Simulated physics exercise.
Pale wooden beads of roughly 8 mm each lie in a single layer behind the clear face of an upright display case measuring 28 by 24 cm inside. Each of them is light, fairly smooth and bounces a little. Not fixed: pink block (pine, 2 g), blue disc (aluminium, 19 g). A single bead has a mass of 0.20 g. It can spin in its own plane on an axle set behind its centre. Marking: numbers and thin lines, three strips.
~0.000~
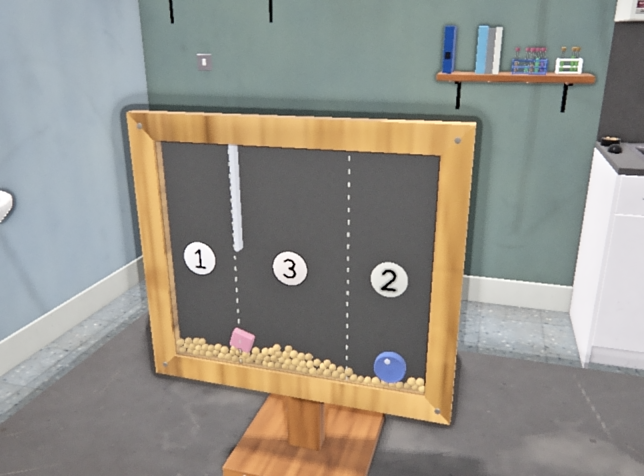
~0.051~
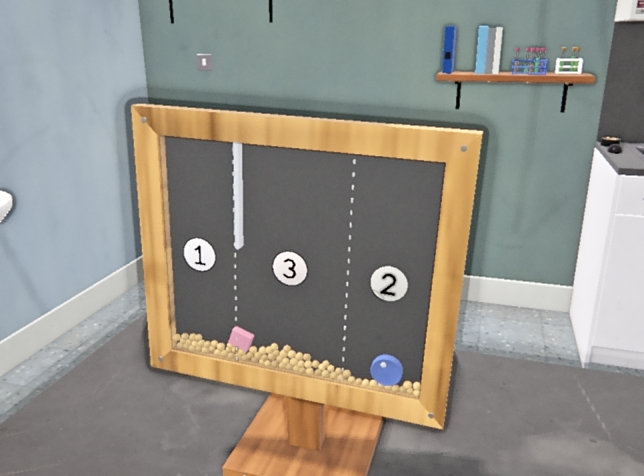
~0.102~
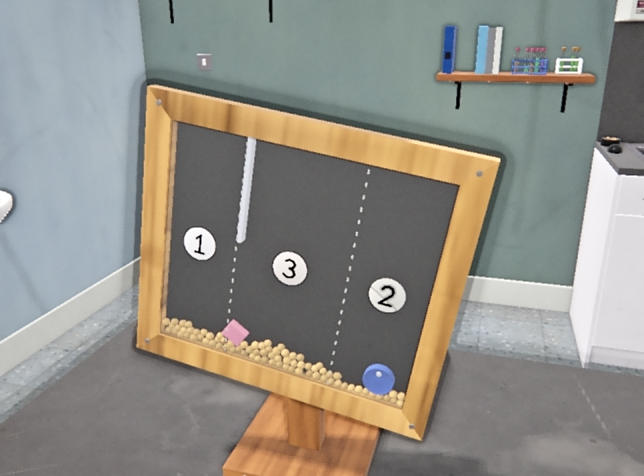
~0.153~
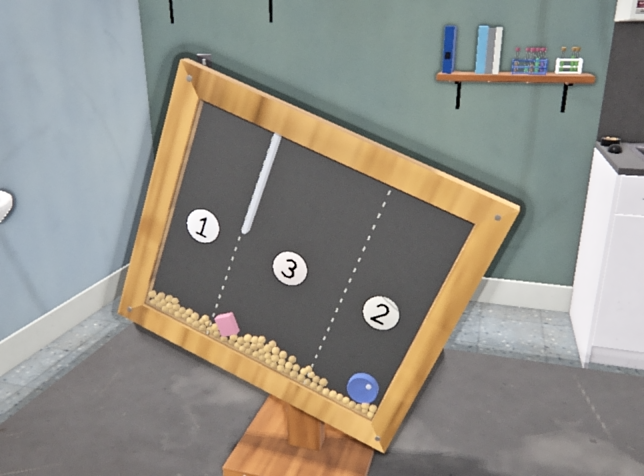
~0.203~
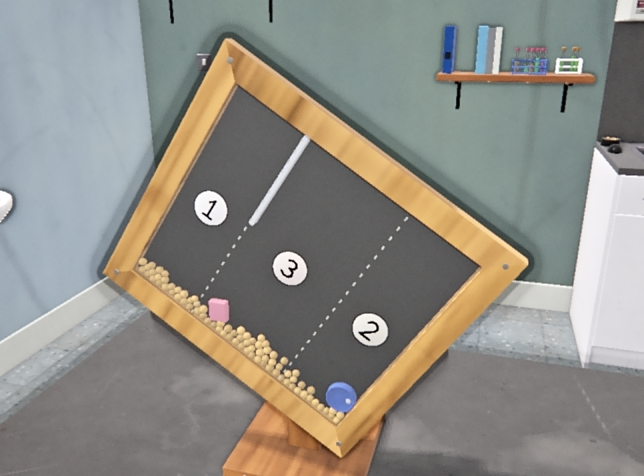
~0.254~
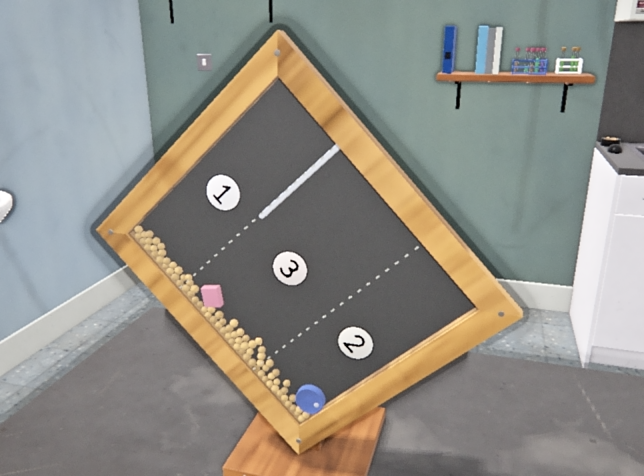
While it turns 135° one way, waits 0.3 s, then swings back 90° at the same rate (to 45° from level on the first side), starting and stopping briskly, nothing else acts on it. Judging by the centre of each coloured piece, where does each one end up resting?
Pink block: 2, blue disc: 2.
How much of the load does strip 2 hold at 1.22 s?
Roughly 100 percent.
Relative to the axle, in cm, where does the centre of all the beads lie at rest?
Offset approx. 2 cm right, 13 cm below.
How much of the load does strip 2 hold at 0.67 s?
I'd guess near 100 in a hundred.
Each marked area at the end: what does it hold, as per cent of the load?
Strip 1 0, strip 2 85, strip 3 15.
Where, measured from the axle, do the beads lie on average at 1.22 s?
The middle sits around 6 cm right of it and 12 cm below it.
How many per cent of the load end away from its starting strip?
Something near 75 per cent end up elsewhere.
After 0.67 s, it stands 135° clockwise; the beads' middle is 8 cm left of and 9 cm below the centre; no. 2, 100 %; pink block in no. 2; blue disc in no. 2.
After 1.22 s, it stands 89° clockwise; the beads' middle is 6 cm right of and 12 cm below the centre; no. 2, 100 %; pink block in no. 2; blue disc in no. 2.
After 1.46 s, it stands 45° clockwise; the beads' middle is 12 cm right of and 6 cm below the centre; no. 2, 100 %; pink block in no. 2; blue disc in no. 2.
At rest by 2.4 s, it stands 45° clockwise; no. 1, 0 %, no. 2, 85 %, no. 3, 15 %; pink block in no. 2; blue disc in no. 2.
